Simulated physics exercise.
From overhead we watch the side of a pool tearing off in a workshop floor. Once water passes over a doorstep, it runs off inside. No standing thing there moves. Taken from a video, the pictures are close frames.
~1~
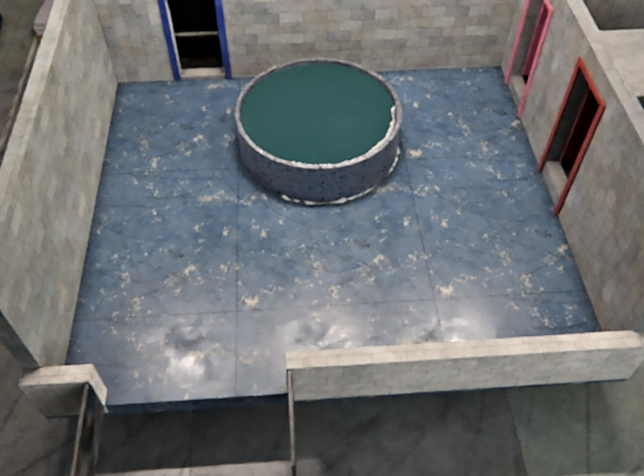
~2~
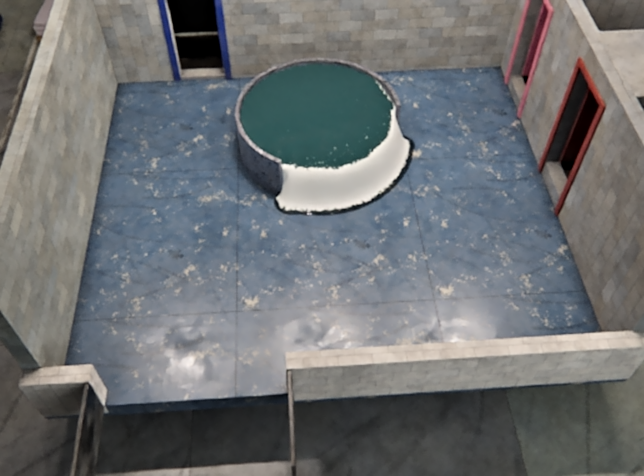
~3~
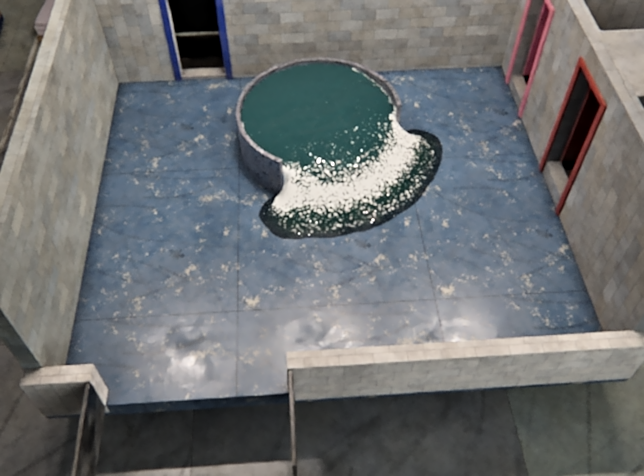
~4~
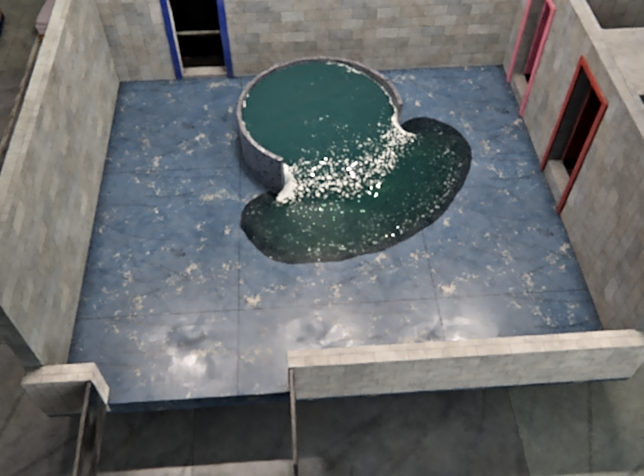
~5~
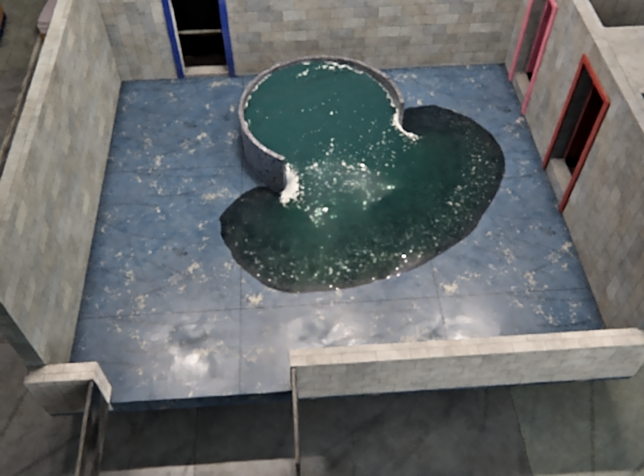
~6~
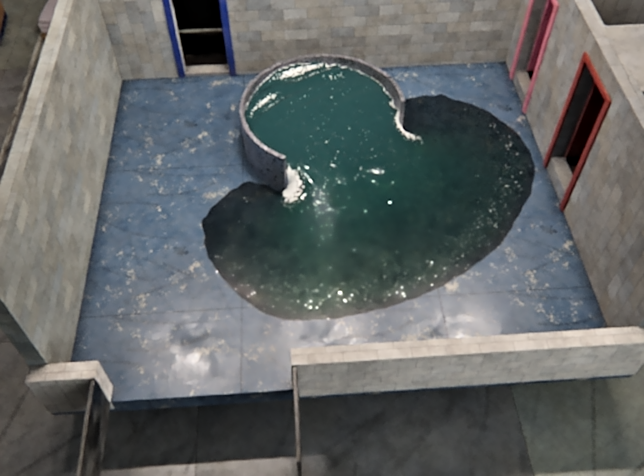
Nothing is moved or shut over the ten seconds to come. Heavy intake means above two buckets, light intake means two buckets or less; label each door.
Labels: Blue door: Light, pink door: Light, red door: Light.
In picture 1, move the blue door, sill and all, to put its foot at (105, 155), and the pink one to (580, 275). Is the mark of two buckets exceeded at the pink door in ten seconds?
Put simply, pink door spills past the mark here.
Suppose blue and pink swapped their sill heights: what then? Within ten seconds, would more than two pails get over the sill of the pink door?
Note, one by one - pink door comes in high.
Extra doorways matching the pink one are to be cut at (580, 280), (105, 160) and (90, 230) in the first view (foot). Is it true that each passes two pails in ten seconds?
Exceeds it; stays within it; stays within it.
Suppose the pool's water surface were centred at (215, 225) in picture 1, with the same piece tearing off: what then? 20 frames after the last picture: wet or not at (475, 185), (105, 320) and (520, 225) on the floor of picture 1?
Soaked, bone-dry, soaked.
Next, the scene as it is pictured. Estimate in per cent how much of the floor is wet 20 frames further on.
Near 55 in a hundred.
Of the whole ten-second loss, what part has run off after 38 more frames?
60 per cent.
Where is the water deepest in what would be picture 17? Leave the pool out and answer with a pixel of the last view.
Point to roughly (577, 355).
A moment on, water covers 55 % of the floor; the blue door not reached, the pink door wet at the sill, nothing in, the red door wet at the sill, nothing in.
Next, water covers 55 % of the floor; the blue door not reached, the pink door wet at the sill, nothing in, the red door wet at the sill, nothing in.
Then, water covers 55 % of the floor; the blue door not reached, the pink door wet at the sill, nothing in, the red door wet at the sill, nothing in.
Later, water covers 80 % of the floor; the blue door not reached, the pink door wet at the sill, nothing in, the red door wet at the sill, nothing in.
In the end, water covers 100 % of the floor; the blue door wet at the sill, nothing in, the pink door wet at the sill, nothing in, the red door wet at the sill, nothing in.
